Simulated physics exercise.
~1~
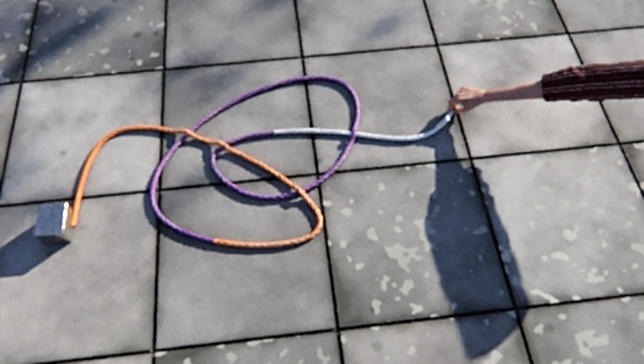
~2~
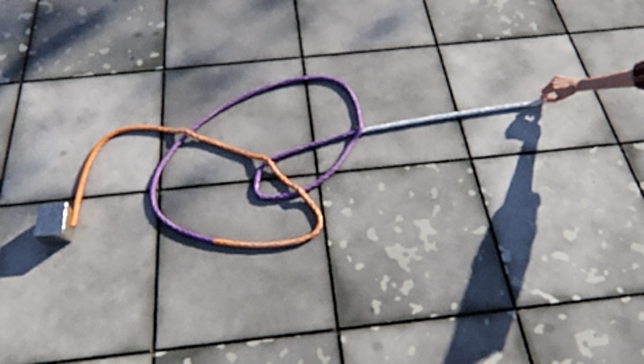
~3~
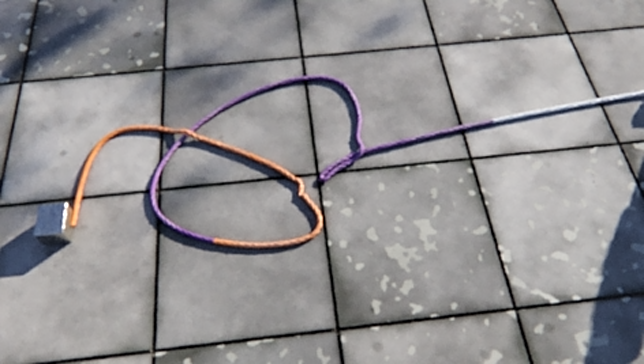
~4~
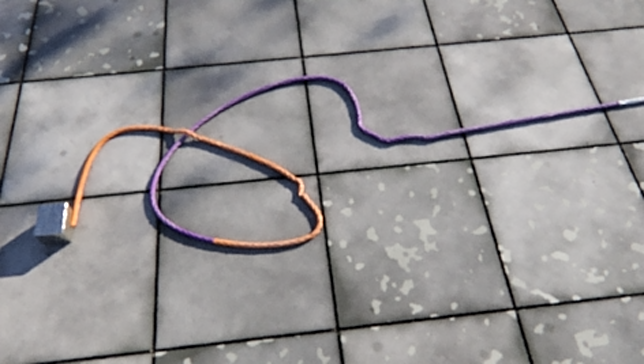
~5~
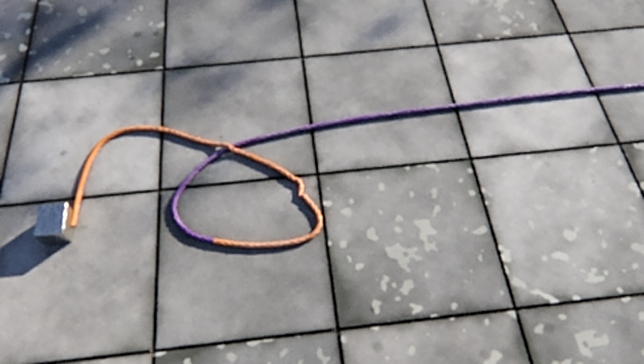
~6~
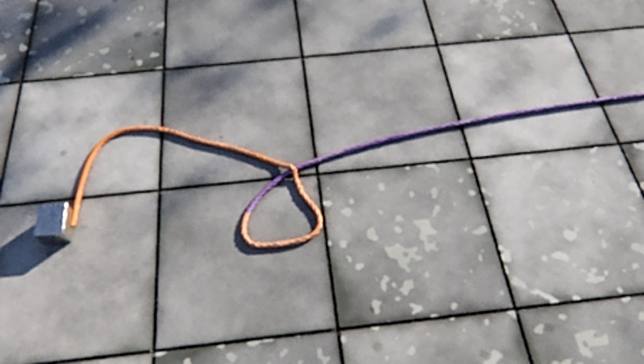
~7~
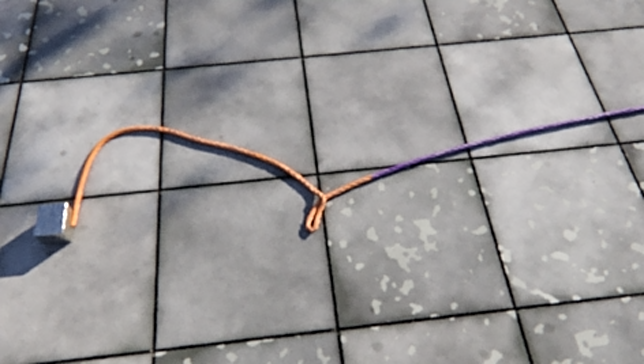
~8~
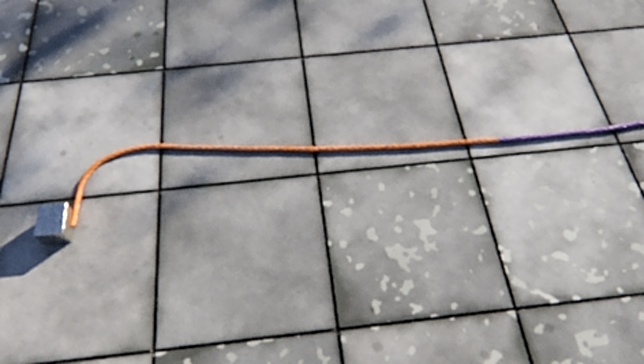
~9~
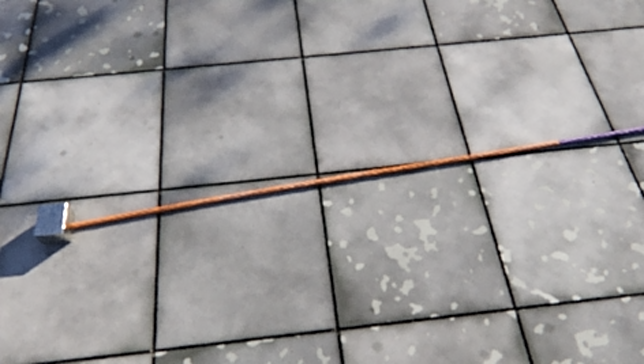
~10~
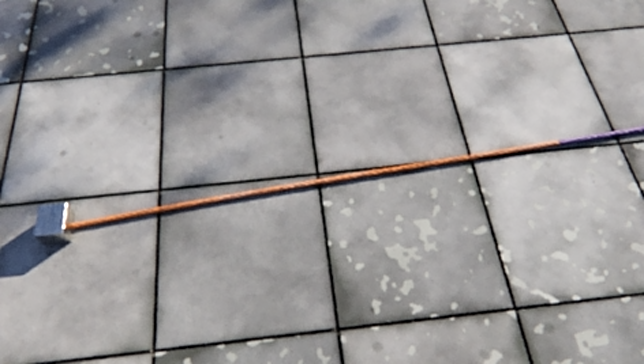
A looped orange, purple and pale rope lay on grey paving, its left end fixed to a small block, until a hand pulled the other end off to the right. The loops shrank and slipped open one after another, leaving the rope straight.
